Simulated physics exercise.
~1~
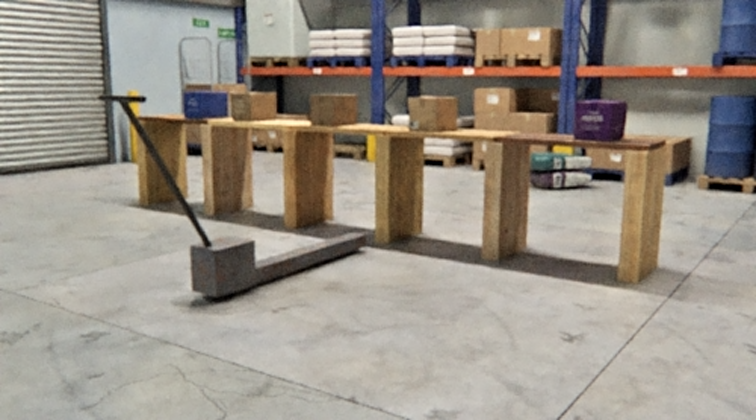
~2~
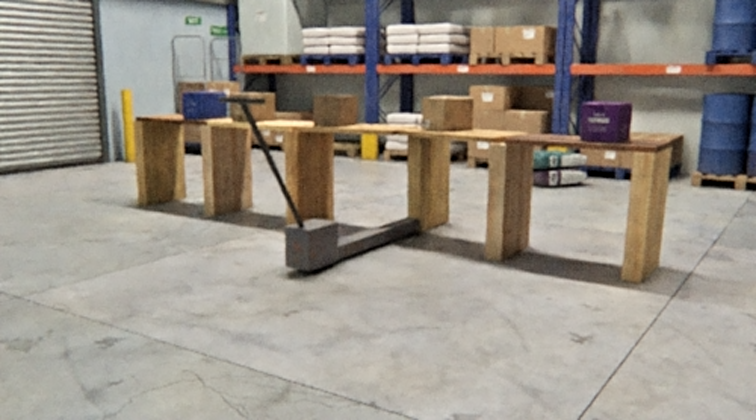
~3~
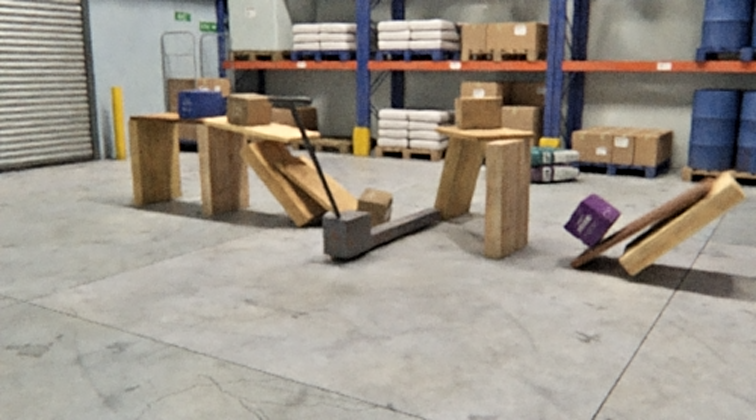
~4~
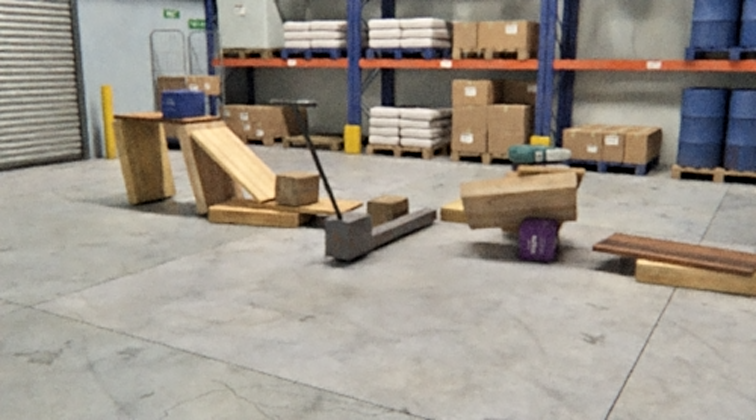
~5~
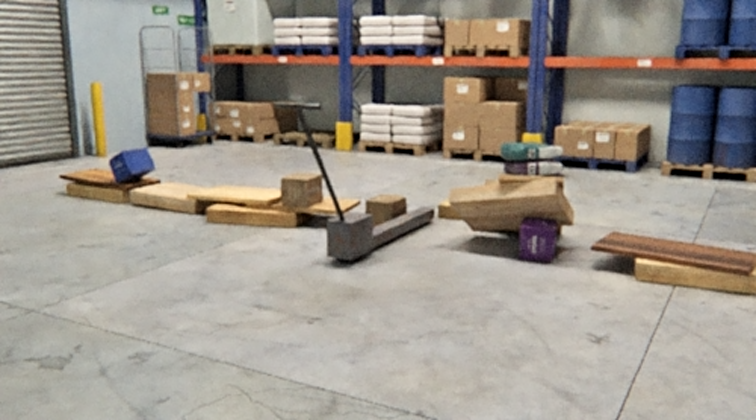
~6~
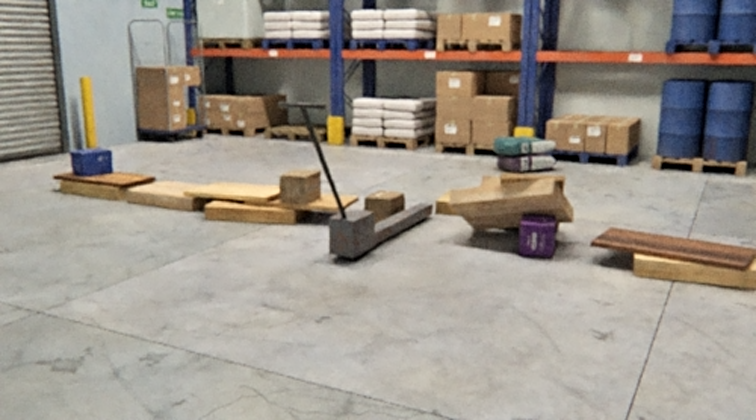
In a store room, a floor jack slides right into the base of a row of upright timber slabs topped with boards and cartons, and the spans collapse on both sides until everything lies low, the purple carton on its side and the blue one upside down.
